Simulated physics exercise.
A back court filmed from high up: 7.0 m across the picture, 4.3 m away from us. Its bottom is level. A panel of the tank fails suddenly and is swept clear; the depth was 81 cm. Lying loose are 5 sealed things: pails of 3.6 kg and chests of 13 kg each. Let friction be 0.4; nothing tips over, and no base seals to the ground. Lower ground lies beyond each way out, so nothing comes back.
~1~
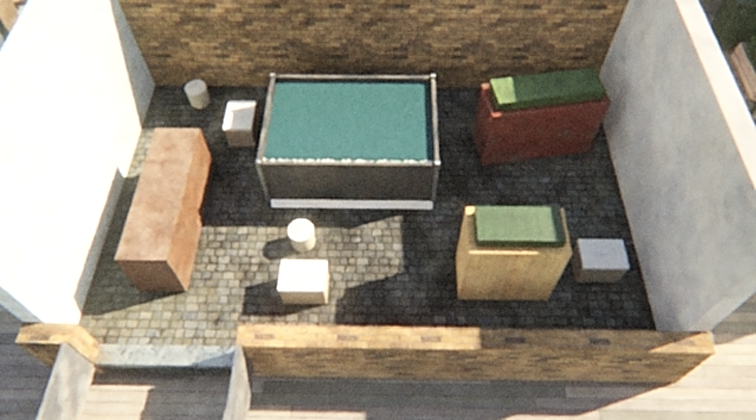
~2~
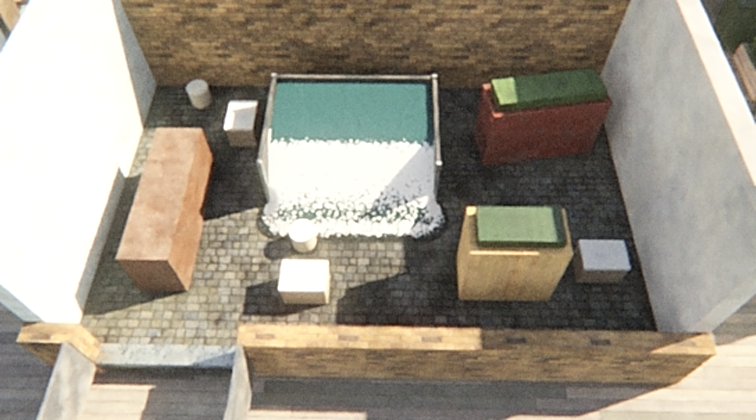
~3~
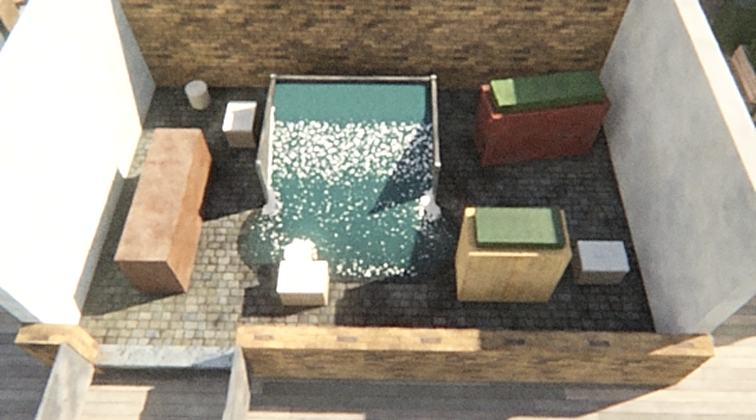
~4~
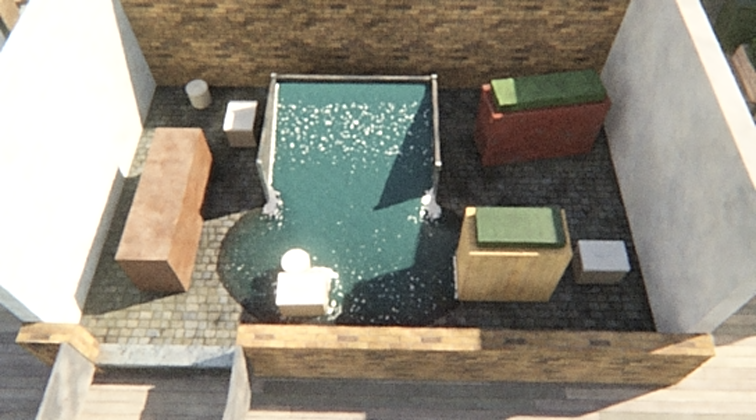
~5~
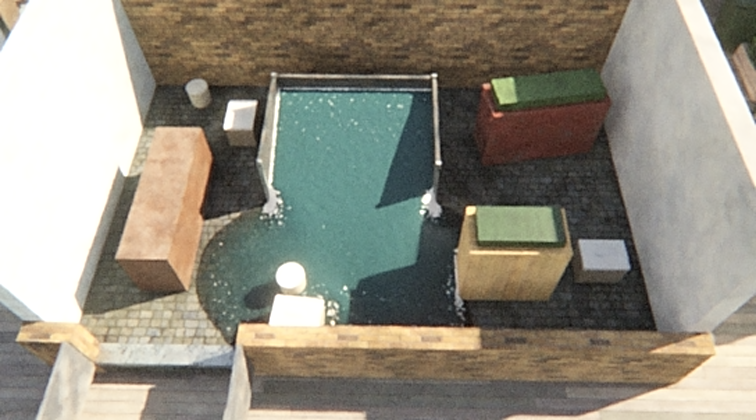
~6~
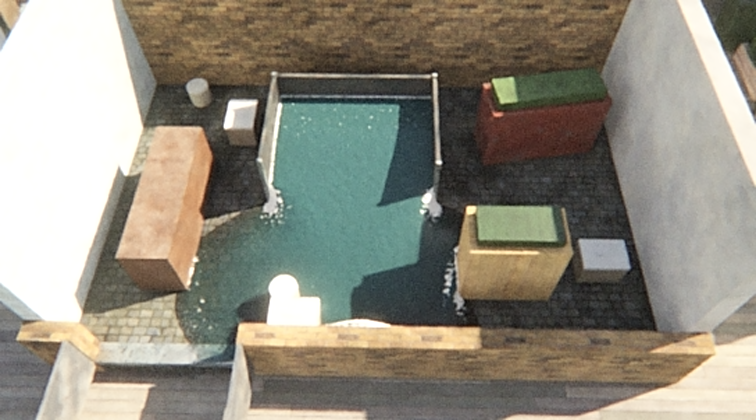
Water bursting from the front of a tank in a walled court, spreading across paving and pushing a white pail and chest forward.
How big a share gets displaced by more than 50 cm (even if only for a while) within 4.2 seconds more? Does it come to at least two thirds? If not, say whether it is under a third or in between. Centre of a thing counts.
Yes, expect the count to work out to two thirds plus.
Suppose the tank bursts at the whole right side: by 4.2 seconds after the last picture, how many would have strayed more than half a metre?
4.
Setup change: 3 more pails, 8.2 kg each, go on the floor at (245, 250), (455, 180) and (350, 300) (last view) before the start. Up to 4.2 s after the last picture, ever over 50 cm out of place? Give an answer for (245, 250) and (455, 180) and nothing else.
Listed in order, the answers are beyond half a metre followed by inside half a metre.
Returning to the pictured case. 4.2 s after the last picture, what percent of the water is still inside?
Around 78 % of the water.
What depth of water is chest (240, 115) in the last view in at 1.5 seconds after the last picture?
About 0 cm.
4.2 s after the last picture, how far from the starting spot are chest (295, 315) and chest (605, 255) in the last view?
One after the other: Gone out, then 140 cm.
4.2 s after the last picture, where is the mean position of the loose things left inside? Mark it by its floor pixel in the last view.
Close to (280, 127).
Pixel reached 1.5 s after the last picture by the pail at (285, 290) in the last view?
Position: Approx. (137, 291).
Then, 0.4 s after the last picture 2 of 5 are over 50 cm from their spots; 2 afloat.
Then, 1.5 s after the last picture 2 of 5 are over 50 cm from their spots; 2 afloat.
Then, 2.8 s after the last picture 3 of 5 are over 50 cm from their spots; 2 afloat.
Then, 4.2 s after the last picture 4 of 5 are over 50 cm from their spots, and 4 have been at some point; 3 afloat.
